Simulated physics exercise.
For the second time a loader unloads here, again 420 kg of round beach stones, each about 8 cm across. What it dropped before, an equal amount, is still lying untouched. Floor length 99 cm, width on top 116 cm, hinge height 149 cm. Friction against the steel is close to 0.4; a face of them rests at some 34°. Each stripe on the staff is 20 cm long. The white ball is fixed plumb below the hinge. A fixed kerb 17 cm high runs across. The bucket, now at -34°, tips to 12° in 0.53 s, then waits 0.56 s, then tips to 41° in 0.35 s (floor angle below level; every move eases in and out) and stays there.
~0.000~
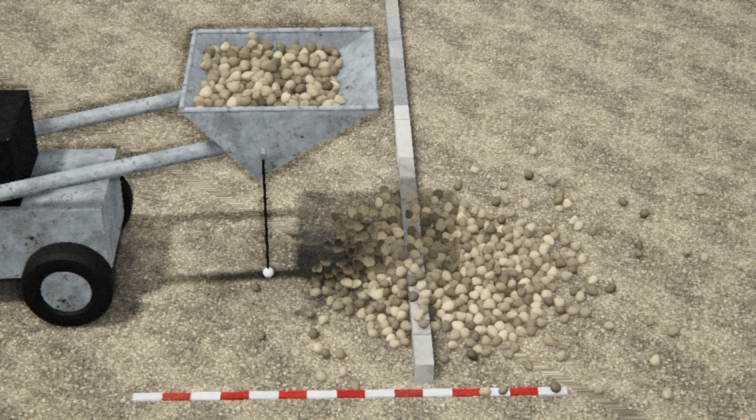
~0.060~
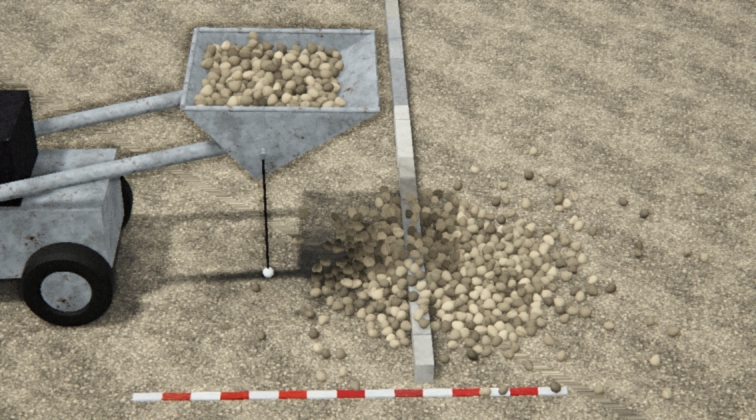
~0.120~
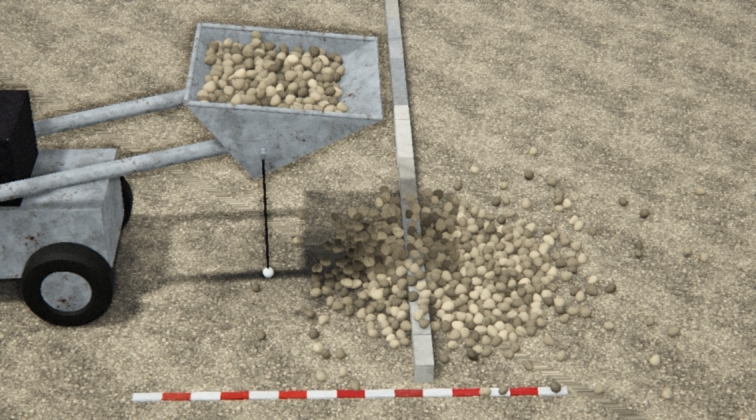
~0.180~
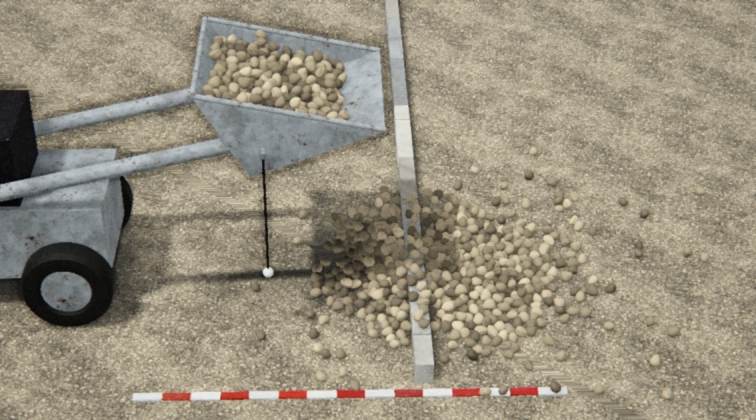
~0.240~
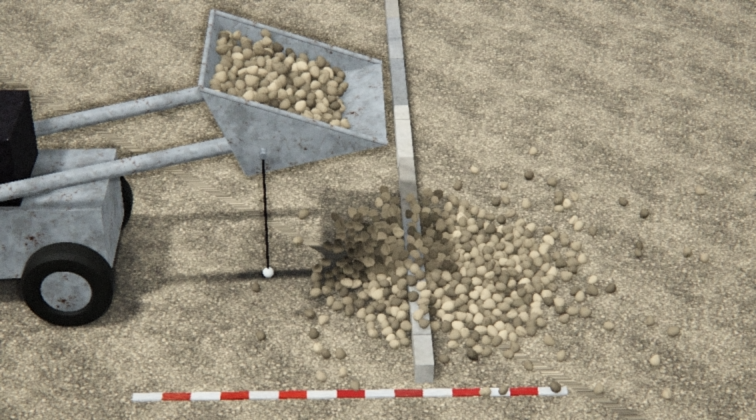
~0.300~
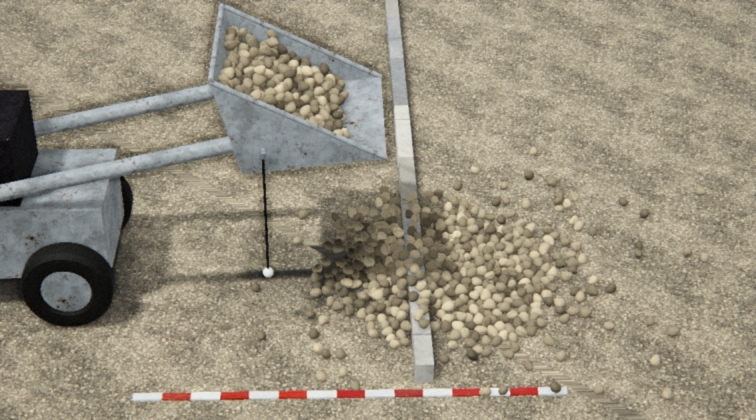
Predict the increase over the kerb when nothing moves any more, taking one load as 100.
Roughly 44 per cent of a load more.
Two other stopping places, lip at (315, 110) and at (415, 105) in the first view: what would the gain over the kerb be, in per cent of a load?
Near 5 per cent from the first place, 80 from the second.
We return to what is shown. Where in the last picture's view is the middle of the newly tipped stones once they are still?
Near (402, 258).
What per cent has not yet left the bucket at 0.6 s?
It holds some 100 per cent.
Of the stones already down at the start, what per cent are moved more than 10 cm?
Roughly 5 per cent of them.
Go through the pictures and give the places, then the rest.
The bucket is at -34°, its lip at (378, 108); the top of the load is at (263, 56). The earlier load is highest near (416, 270), 22 cm above ground level, 37 % on this side of the kerb, 63 % over the kerb, in the first frame.
Lip at (379, 111), floor tilted -32°, highest stones at (256, 56); the stones move at 0.2 m/s on average, in the second frame.
The bucket is at -28°, its lip at (382, 118); the top of the load is at (240, 53); the stones move at 0.4 m/s on average, in the third frame.
Lip at (385, 130), floor tilted -22°, highest stones at (235, 48); the stones move at 0.5 m/s on average, in the fourth frame.
Lip at (387, 144), floor tilted -14°, highest stones at (236, 49); the stones move at 0.5 m/s on average, in the fifth frame.
Lip at (386, 158), floor tilted -6°, highest stones at (232, 42); the stones move at 0.6 m/s on average, in the sixth frame.
After 0.4 s the floor is at 5°; in per cent of one load, 100 in the bucket, 37 on this side of the kerb, 63 over the kerb; the foremost stones are at (664, 242).
After 0.6 s the floor is at 12°; in per cent of one load, 100 in the bucket, 37 on this side of the kerb, 63 over the kerb; the foremost stones are at (664, 242).
After 1.9 s the floor is at 41°; in per cent of one load, 10 in the bucket, 100 on this side of the kerb, 89 over the kerb; the foremost stones are at (664, 242).
After 4.5 s the floor is at 41°; in per cent of one load, 0 in the bucket, 94 on this side of the kerb, 106 over the kerb; the foremost stones are at (664, 242). Net gain over the kerb, 44.
